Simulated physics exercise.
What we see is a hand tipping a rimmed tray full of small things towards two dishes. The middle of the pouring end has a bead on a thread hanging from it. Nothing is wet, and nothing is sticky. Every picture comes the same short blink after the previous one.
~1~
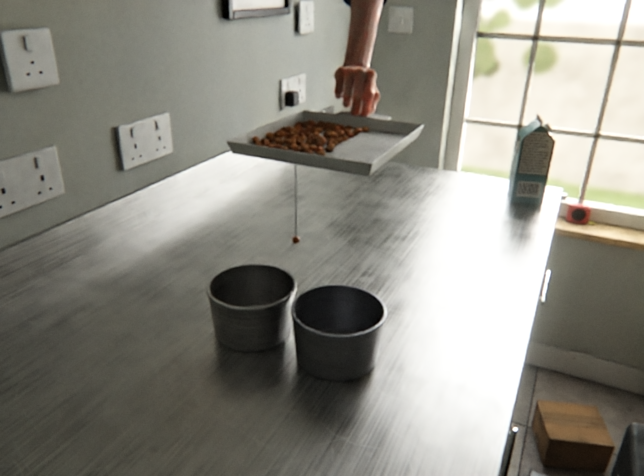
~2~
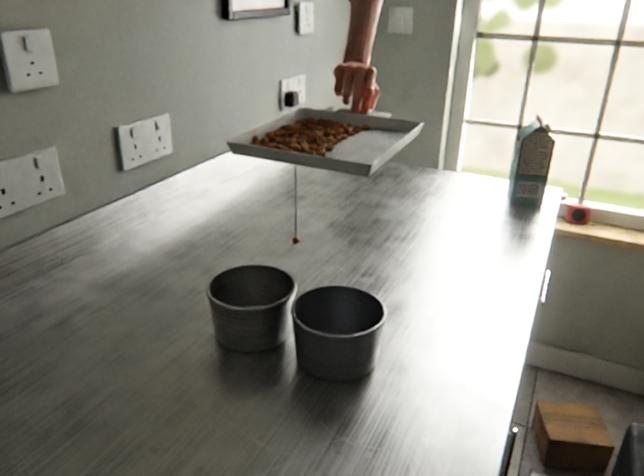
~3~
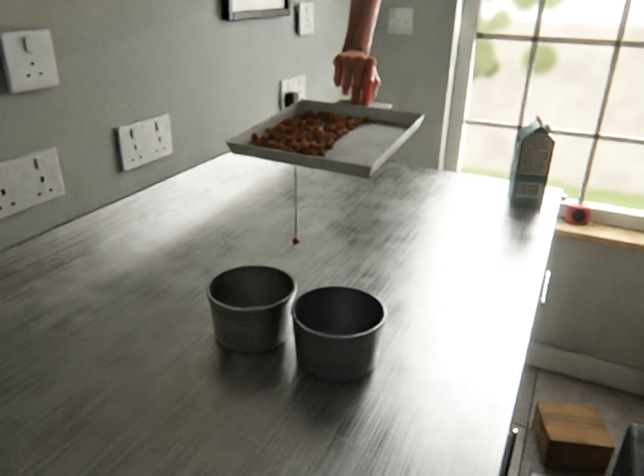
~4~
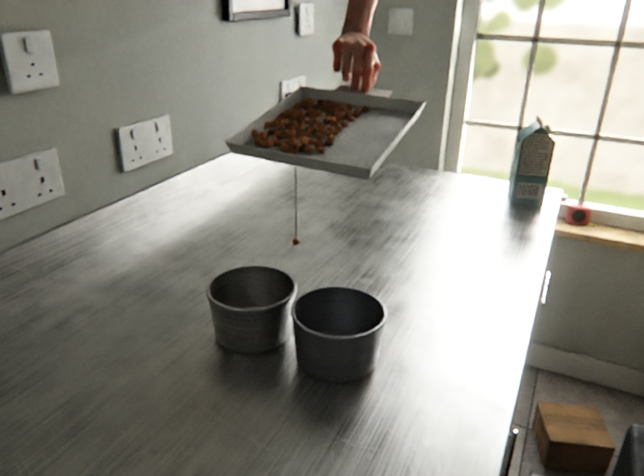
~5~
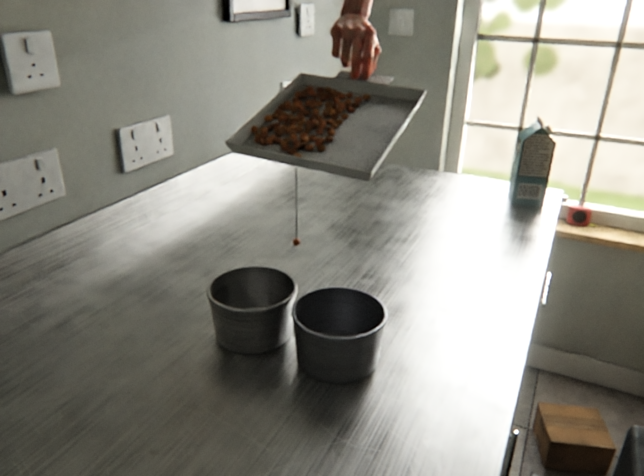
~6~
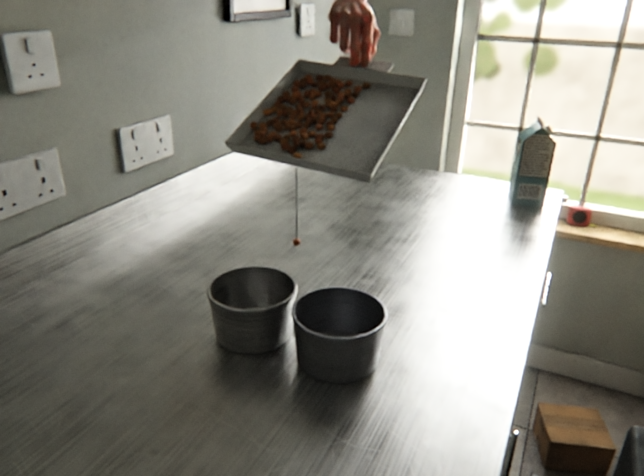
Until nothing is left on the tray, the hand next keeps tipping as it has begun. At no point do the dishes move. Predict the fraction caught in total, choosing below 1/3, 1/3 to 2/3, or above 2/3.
Below 1/3.
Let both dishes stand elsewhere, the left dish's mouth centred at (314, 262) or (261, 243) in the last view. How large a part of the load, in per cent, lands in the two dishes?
Some 40 percent in the first case, 30 percent in the second.
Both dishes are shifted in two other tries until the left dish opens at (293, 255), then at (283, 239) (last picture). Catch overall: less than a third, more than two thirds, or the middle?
One to two thirds; under a third.
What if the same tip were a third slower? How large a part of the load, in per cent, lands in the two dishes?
It would be close to 10 per cent.
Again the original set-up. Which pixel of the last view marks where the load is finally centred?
At about (289, 308).
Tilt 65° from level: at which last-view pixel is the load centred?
Mark it at roughly (287, 155) in the final frame.
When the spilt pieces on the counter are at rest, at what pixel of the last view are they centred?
Approximate centre, last frame: (299, 304).
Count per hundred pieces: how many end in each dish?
Left dish 20 per cent; right dish 0 per cent.
Soon after the last picture, tray tipped steeply; most on the tray; a stray few in the left dish; a small part in the air.
A little later, tray tipped past a quarter turn; a small part on the tray; a stray few in the right dish; about a quarter in the left dish; about a third outside both; about a quarter in the air.
Later still, tray tipped past a quarter turn; a stray few in the right dish; about a quarter in the left dish; most outside both.
At rest, tray tipped past a quarter turn; a stray few in the right dish; about a quarter in the left dish; most outside both.
